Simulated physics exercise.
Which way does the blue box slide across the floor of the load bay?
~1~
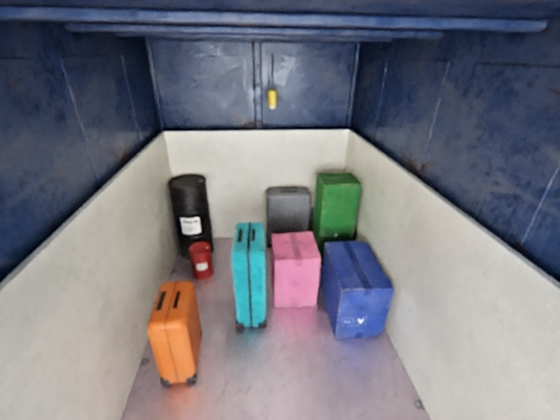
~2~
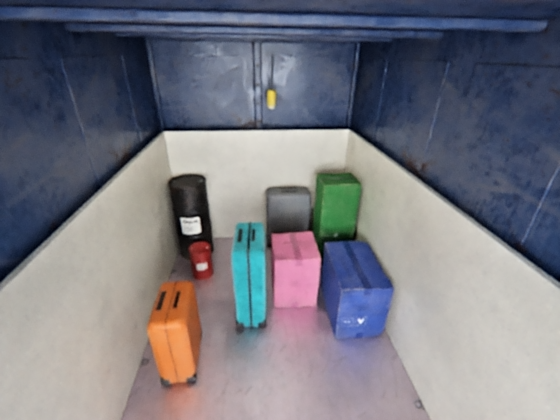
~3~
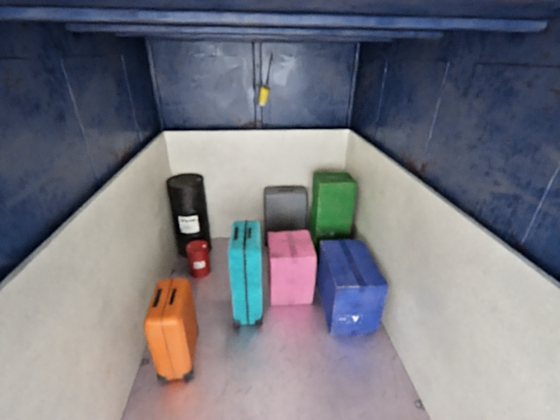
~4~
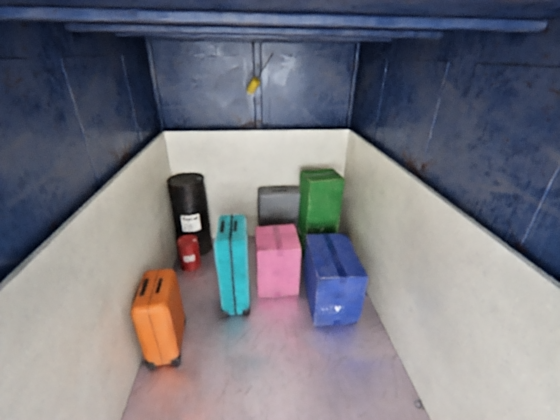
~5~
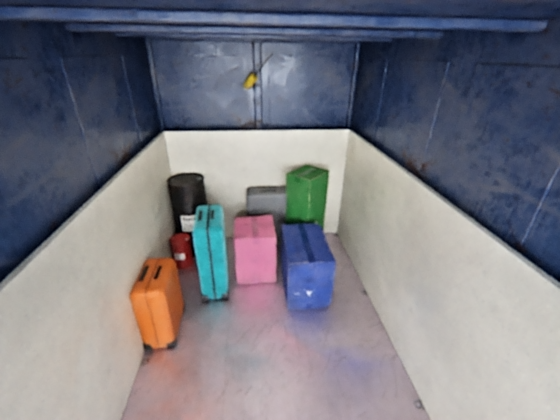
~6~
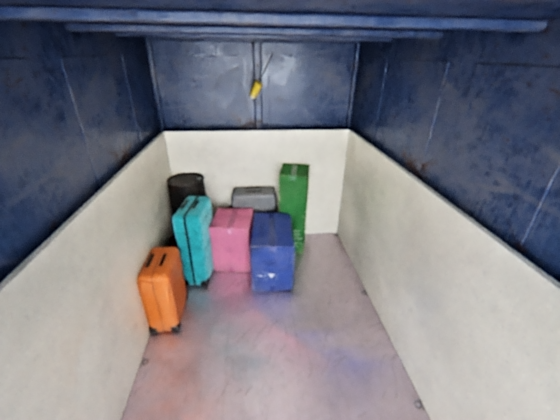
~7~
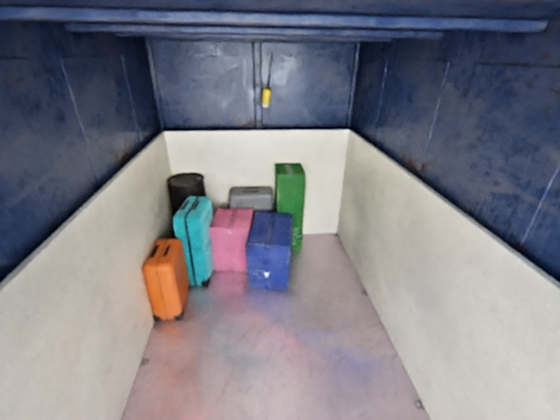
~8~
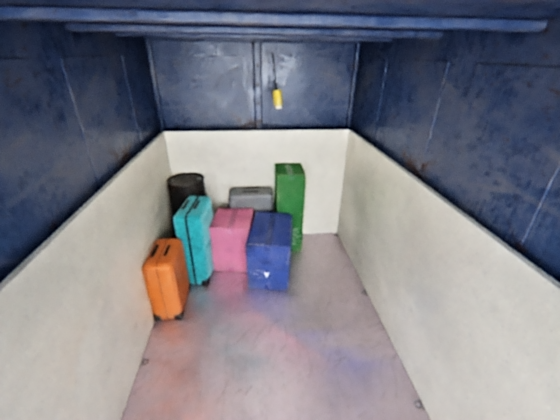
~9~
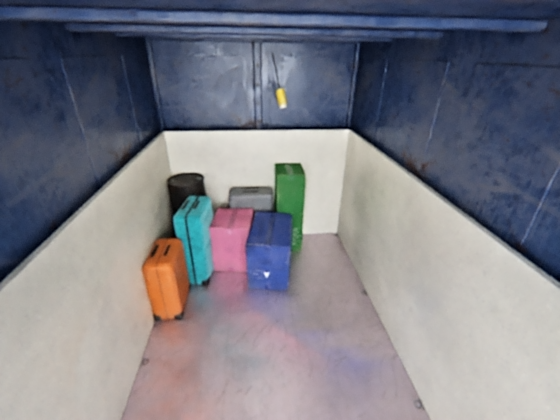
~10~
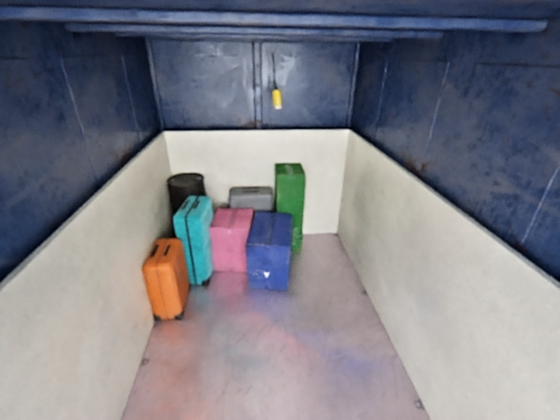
The blue box slides to the left, also moving further in towards the bulkhead, and stays upright.
